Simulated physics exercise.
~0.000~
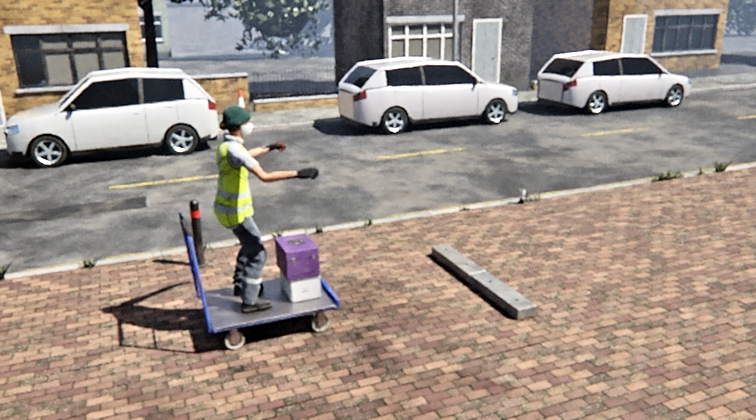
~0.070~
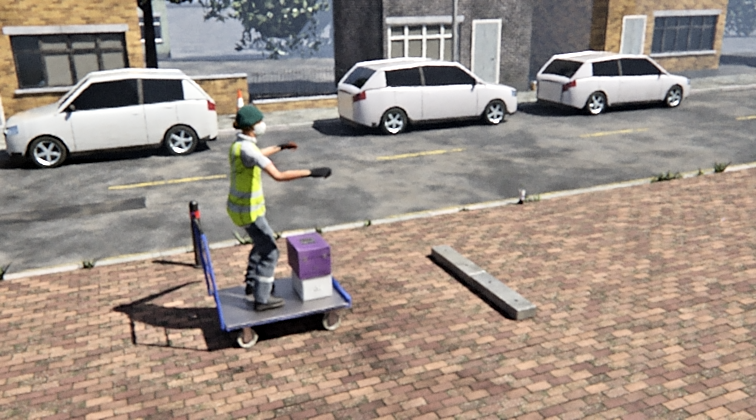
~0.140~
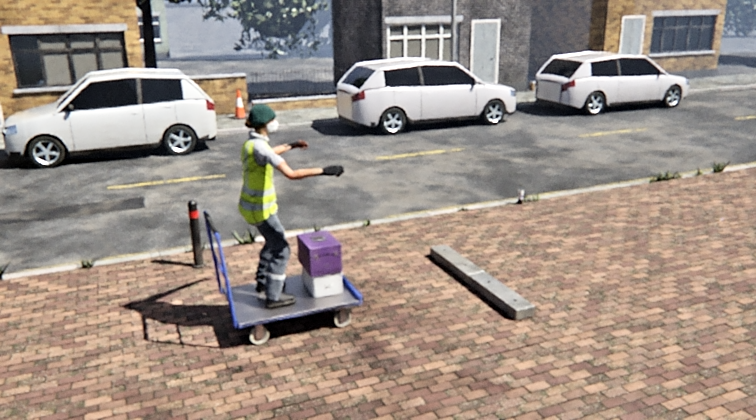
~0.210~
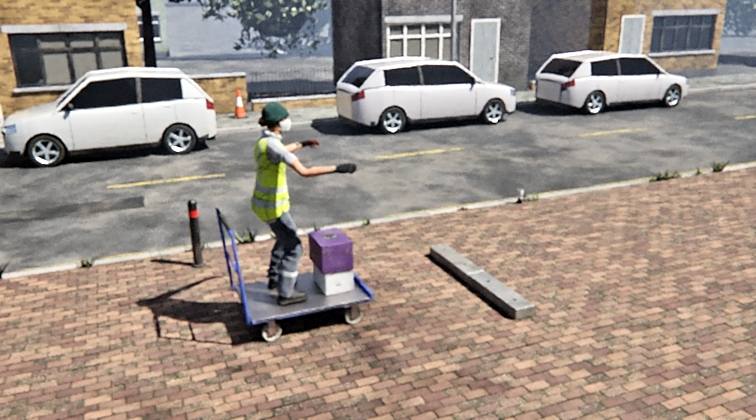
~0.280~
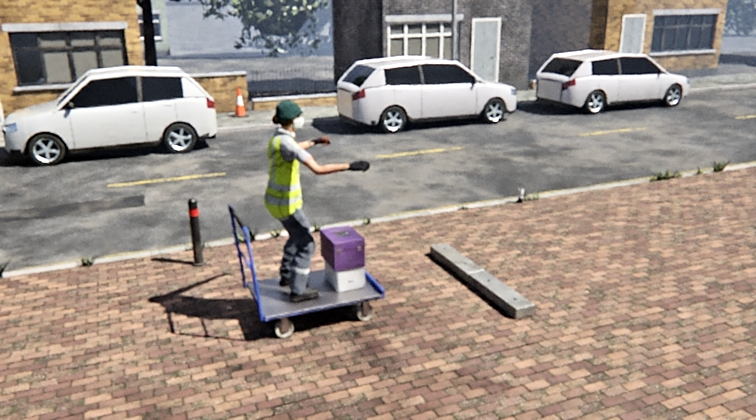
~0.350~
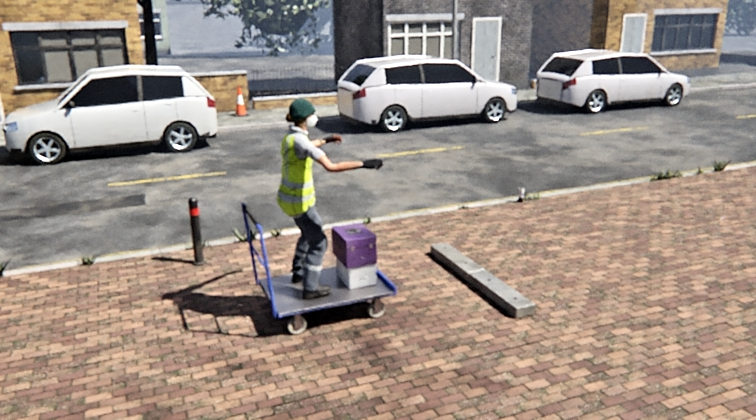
In this clip, a person in a green cap and yellow vest stands with arms held forward on a flat trolley carrying a purple box atop a white tote, as it rolls steadily rightward across brick paving.
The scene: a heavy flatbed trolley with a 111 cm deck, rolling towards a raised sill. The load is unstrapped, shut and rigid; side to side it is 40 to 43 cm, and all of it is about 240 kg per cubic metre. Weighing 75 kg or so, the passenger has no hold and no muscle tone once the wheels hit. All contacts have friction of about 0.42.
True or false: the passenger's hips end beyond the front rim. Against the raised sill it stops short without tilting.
True.
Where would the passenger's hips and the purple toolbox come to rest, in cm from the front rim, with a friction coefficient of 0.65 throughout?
Both go past the rim: Hips by 10, purple by 40.
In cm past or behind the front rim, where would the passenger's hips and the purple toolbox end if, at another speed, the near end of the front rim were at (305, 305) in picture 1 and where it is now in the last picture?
Hips: 80 cm past; purple: 180 cm past.
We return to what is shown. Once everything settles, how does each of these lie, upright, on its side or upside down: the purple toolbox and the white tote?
At rest: Purple on its side, white upright.
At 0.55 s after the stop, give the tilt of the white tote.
Its tilt is about 0°.
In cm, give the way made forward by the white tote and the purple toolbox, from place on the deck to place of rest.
Roughly white 10 cm, purple 100 cm.
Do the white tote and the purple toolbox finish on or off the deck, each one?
End result - white: Stays; purple: Goes over.
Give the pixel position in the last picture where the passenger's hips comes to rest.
Resting point approx. (511, 234).
Impact comes at 1.02 s.
After 1.57 s the passenger's hips are 42 cm behind the rim, near (442, 207) in the last picture's view.
After 2.02 s the passenger's hips are 19 cm past the rim, near (494, 203) in the last picture's view.
When all is still (3.5 s), past the rim, purple toolbox and the passenger's hips; behind it, white tote.
